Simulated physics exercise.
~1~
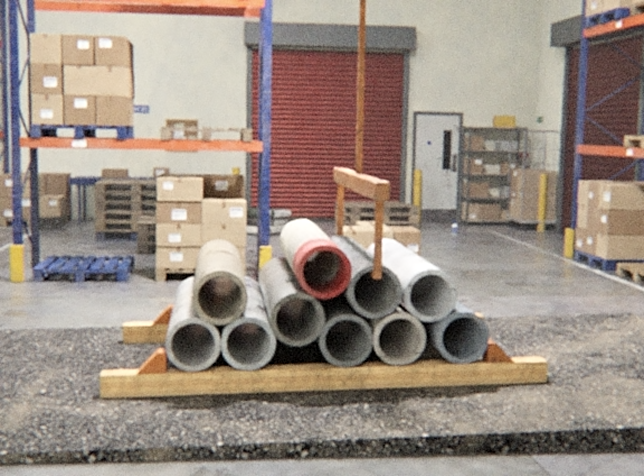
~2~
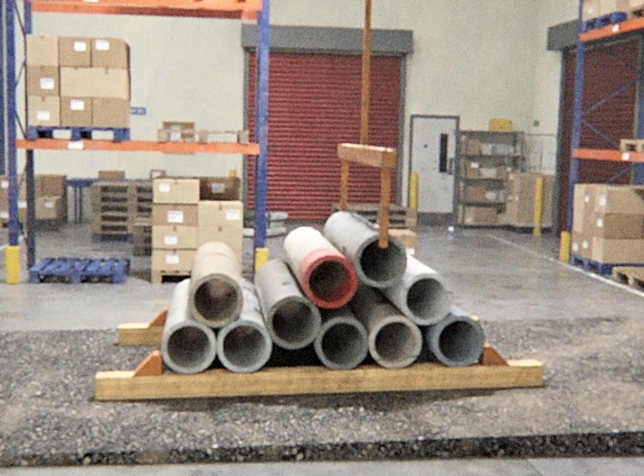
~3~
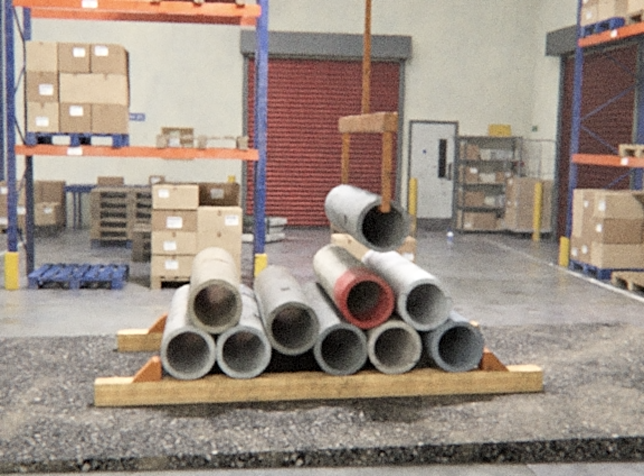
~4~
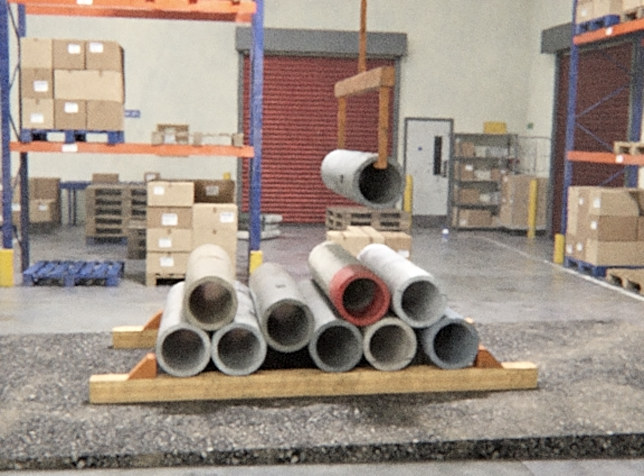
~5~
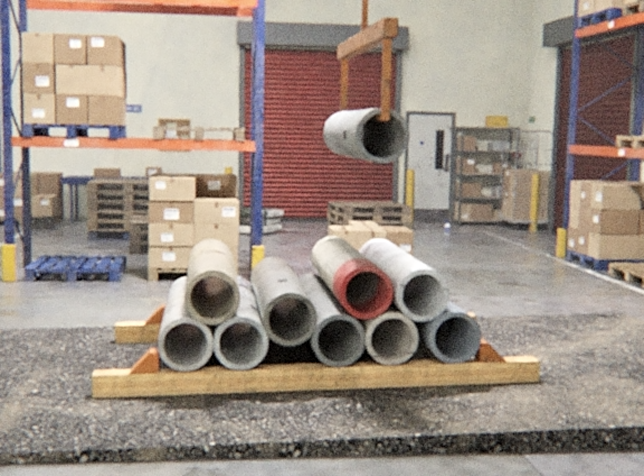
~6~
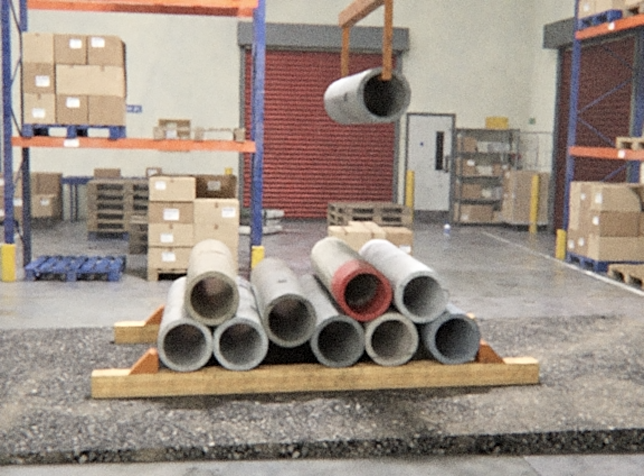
An orange lifting beam hoists one concrete pipe, and the red pipe rolls right and settles.
